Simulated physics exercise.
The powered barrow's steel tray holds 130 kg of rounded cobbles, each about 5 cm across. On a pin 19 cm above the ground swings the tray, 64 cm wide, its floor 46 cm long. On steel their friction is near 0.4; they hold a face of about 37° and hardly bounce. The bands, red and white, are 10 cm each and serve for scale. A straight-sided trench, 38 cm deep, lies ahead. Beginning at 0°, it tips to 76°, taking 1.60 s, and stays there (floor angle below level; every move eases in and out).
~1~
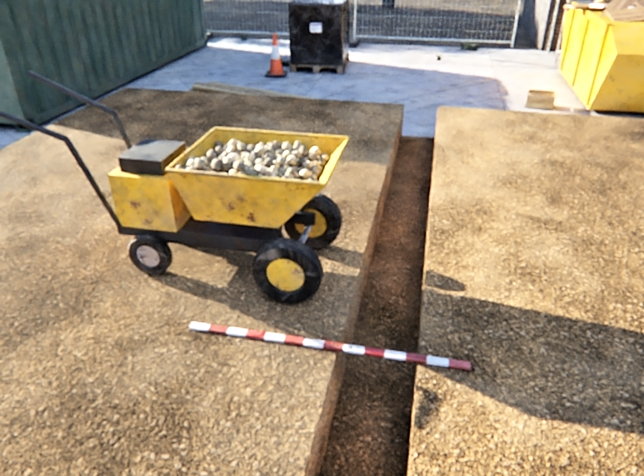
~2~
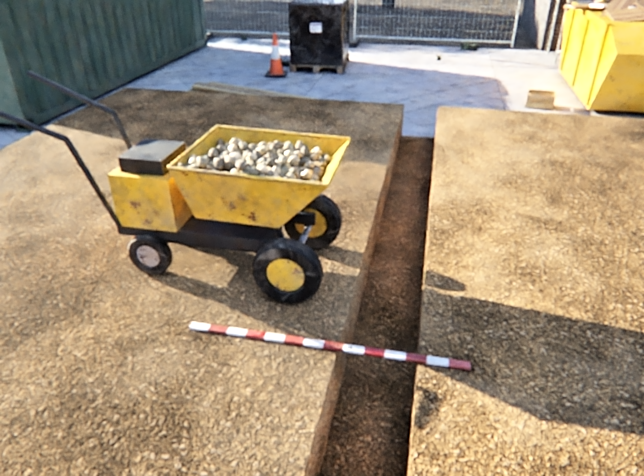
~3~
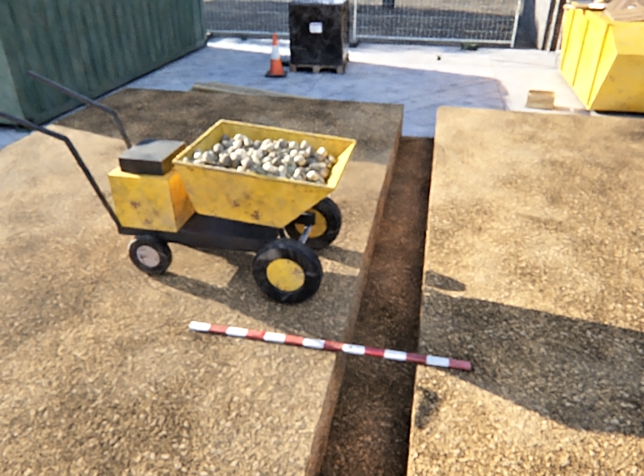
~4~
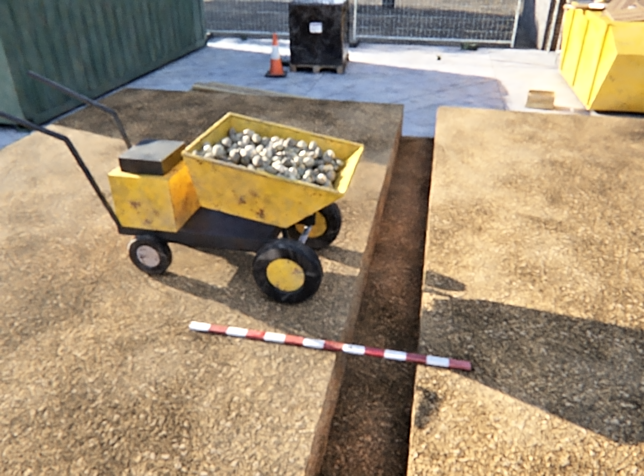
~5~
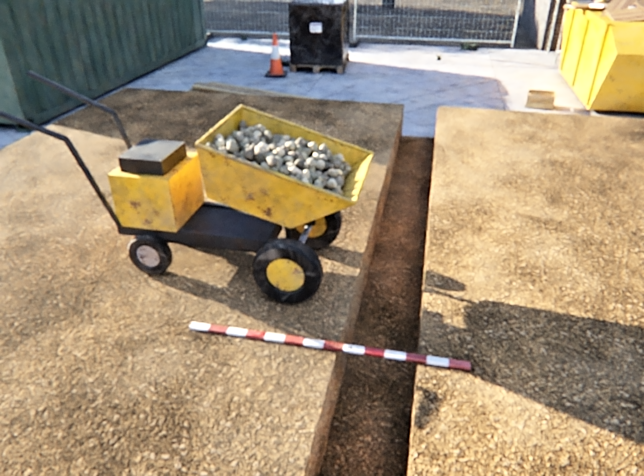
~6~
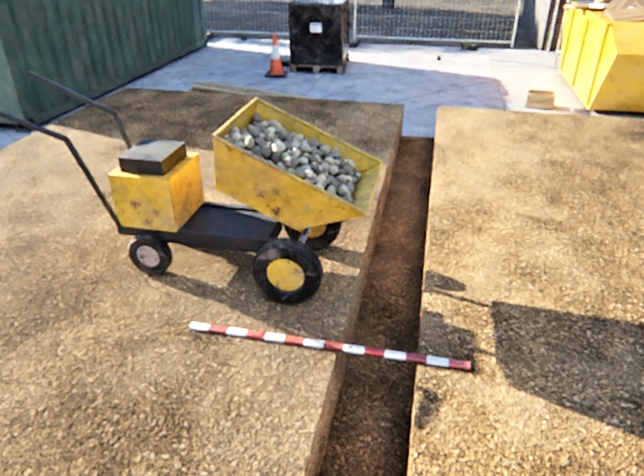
In the video, a yellow powered barrow loaded with rounded cobbles stands beside a straight-sided trench, near a red and white banded pole; its tray slowly tilts forward to the right, the rear rising and the front lip lowering.
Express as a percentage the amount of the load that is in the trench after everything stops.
The amount is close to 51 per cent of the load.
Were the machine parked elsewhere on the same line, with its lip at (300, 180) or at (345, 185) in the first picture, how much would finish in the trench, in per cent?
Roughly 85 in a hundred, then 15 in a hundred.
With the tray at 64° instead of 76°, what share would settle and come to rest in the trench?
In that case around 55 percent.
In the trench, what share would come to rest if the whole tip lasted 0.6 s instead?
Close to 30 per cent then.
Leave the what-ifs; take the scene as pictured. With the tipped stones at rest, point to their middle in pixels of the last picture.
Roughly at pixel (416, 314).
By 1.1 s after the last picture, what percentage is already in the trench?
About 25 per cent by then.
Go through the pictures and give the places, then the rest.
Lip at (326, 185), floor tilted 0°, highest stones at (267, 151), in the first frame.
The tray is at 1°, its lip at (328, 186); the top of the load is at (269, 150), in the second frame.
The tray is at 5°, its lip at (335, 189); the top of the load is at (253, 147), in the third frame.
The tray is at 10°, its lip at (344, 195); the top of the load is at (245, 140), in the fourth frame.
Lip at (355, 203), floor tilted 16°, highest stones at (249, 134), in the fifth frame.
Lip at (367, 214), floor tilted 24°, highest stones at (257, 127), in the sixth frame.
Then, 0.6 s after the last picture the floor is at 64°, 97 % in the tray, 3 % in the trench; the foremost stones are at (426, 271).
Then, 1.1 s after the last picture the floor is at 76°, 34 % in the tray, 26 % in the trench, 40 % past the trench; the foremost stones are at (528, 292).
Then, 1.4 s after the last picture the floor is at 76°, 8 % in the tray, 42 % in the trench, 50 % past the trench; the foremost stones are at (581, 300).
Then, 3.4 s after the last picture the floor is at 76°, 0 % in the tray, 51 % in the trench, 49 % past the trench; the foremost stones are at (598, 306).
